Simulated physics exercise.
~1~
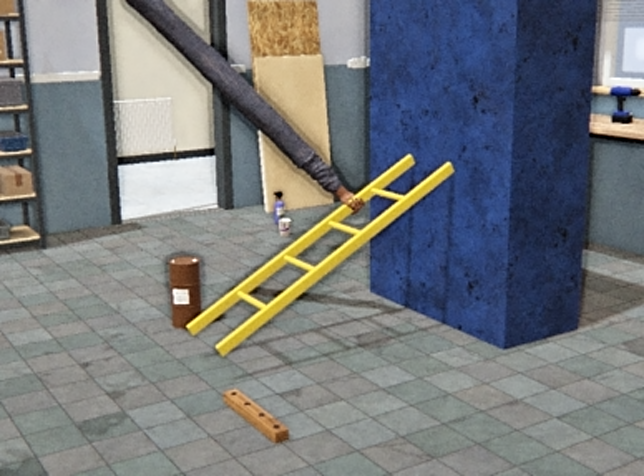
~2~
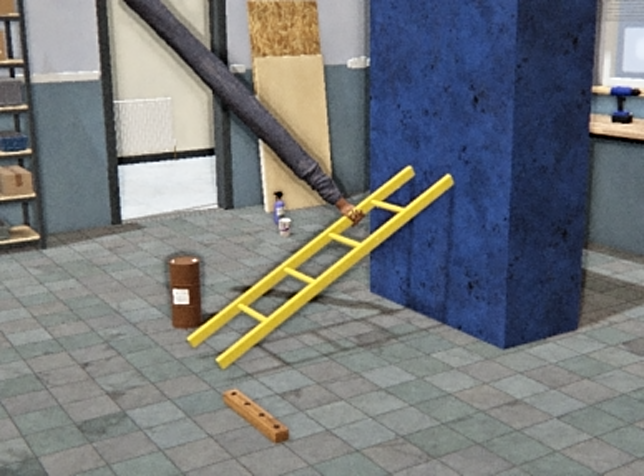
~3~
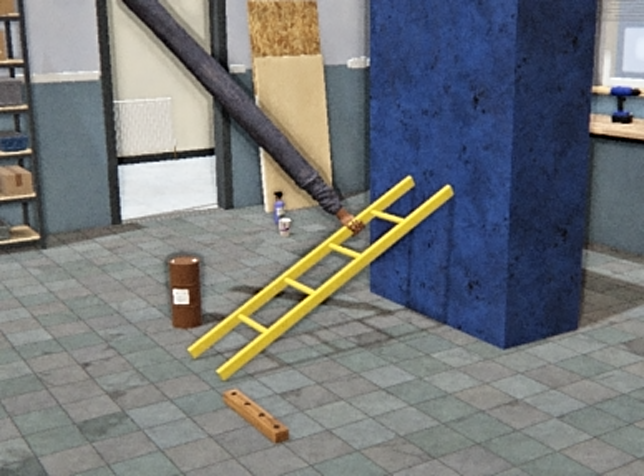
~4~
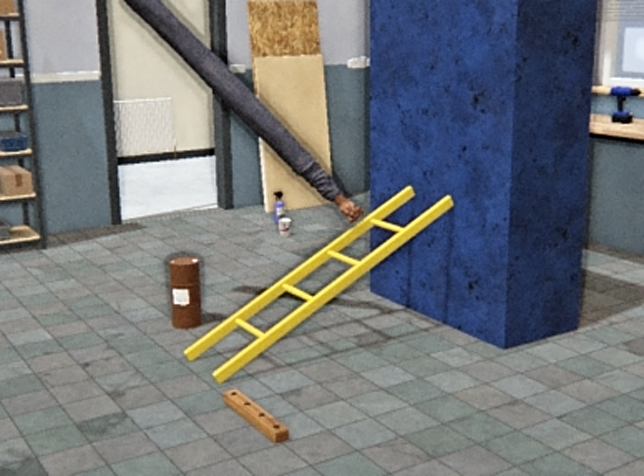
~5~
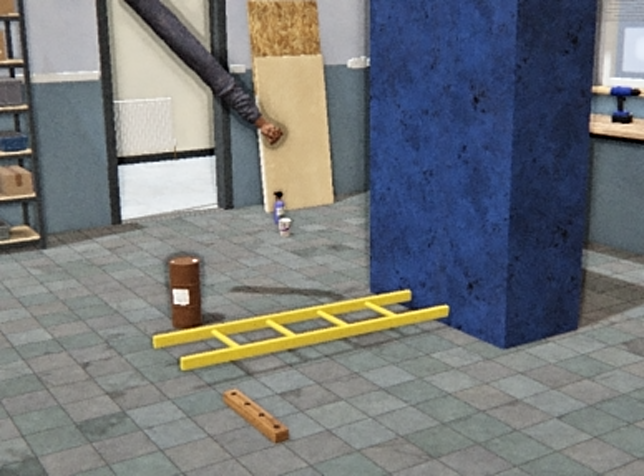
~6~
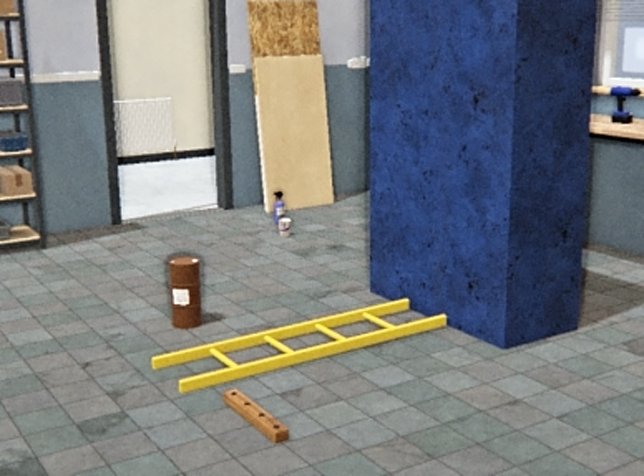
In a workshop with a grey tiled floor, a hand lowered a yellow ladder slightly against a blue pillar, then let go and drew back, and the ladder slid down until it lay on the floor, the brown canister and wooden batten staying put.
